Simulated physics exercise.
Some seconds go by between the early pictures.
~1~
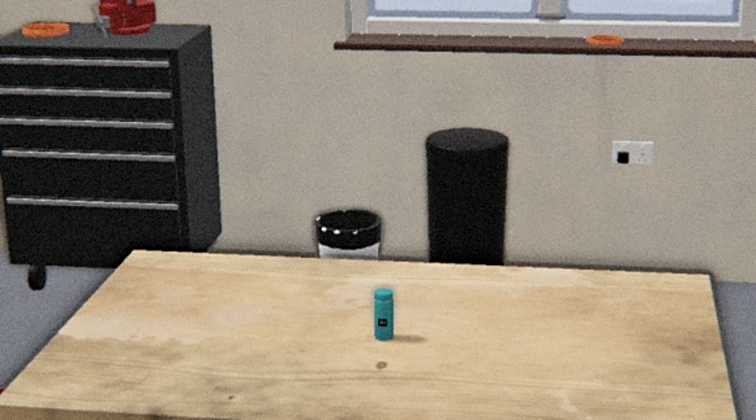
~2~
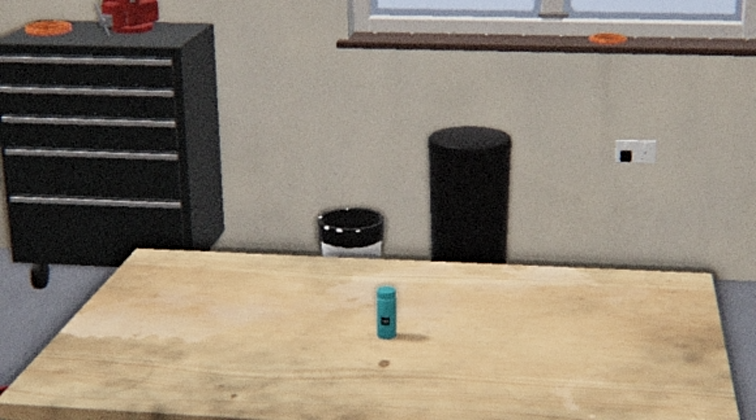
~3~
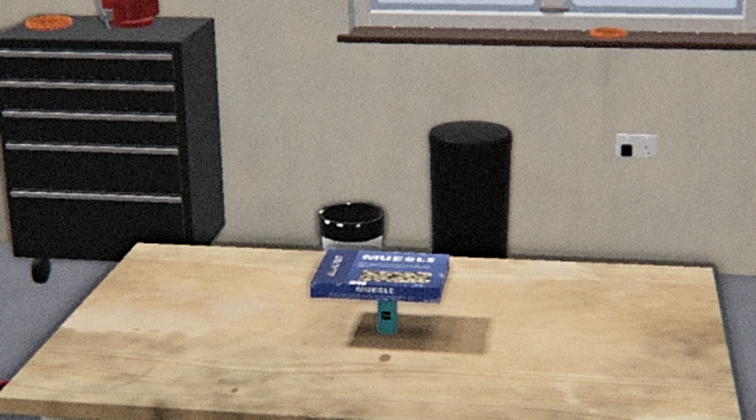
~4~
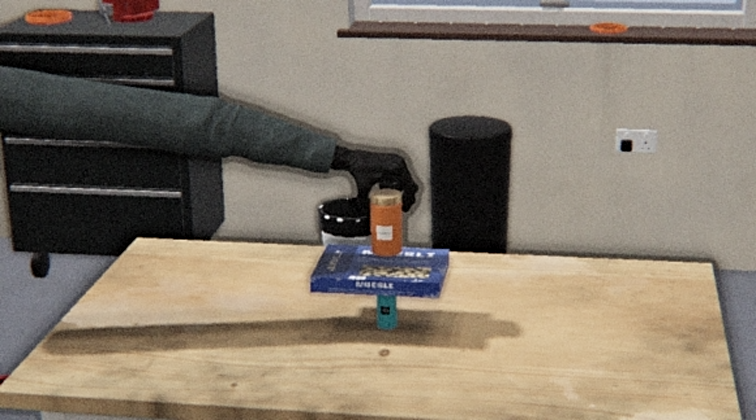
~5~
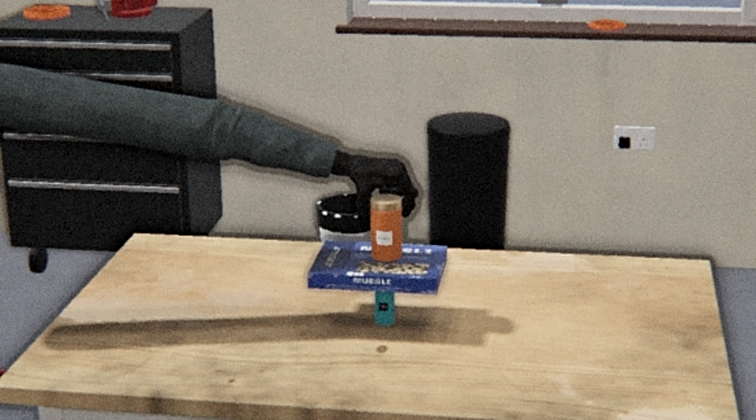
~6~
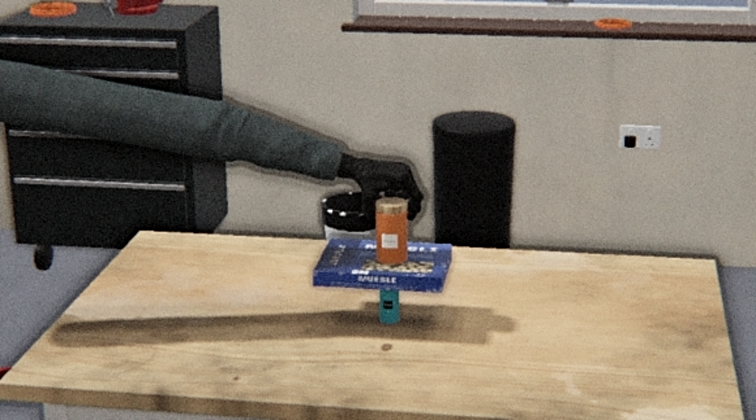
At the start, a small turquoise shaker stands alone on a wooden table in a workshop-like room. Then a blue muesli box lies flat on top of it, and a dark-sleeved arm with a black glove reaches in from the left, lowering an orange jar onto the box.
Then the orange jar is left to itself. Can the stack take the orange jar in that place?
Pretty clearly, it is secure there.
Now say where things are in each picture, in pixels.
In the first frame, the last thing is not in view yet; turquoise shaker (384, 315).
In the second frame, the last thing is not in view yet; turquoise shaker (387, 313).
In the third frame, the last thing is not in view yet; turquoise shaker (387, 307).
The fourth frame shows on its way; orange jar (387, 222); turquoise shaker (387, 302).
The fifth frame shows on its way; orange jar (387, 227); turquoise shaker (385, 299).
The sixth frame shows in place under the hand; orange jar (392, 231); turquoise shaker (390, 297).
Then, 0.80 s past the last view, nothing moves.
Then, 1.70 s past the last view, orange jar resting near (392, 231).
Finally, all 3 still in place. Final places as the last picture's camera would see them, orange jar near (392, 231). The stack holds.
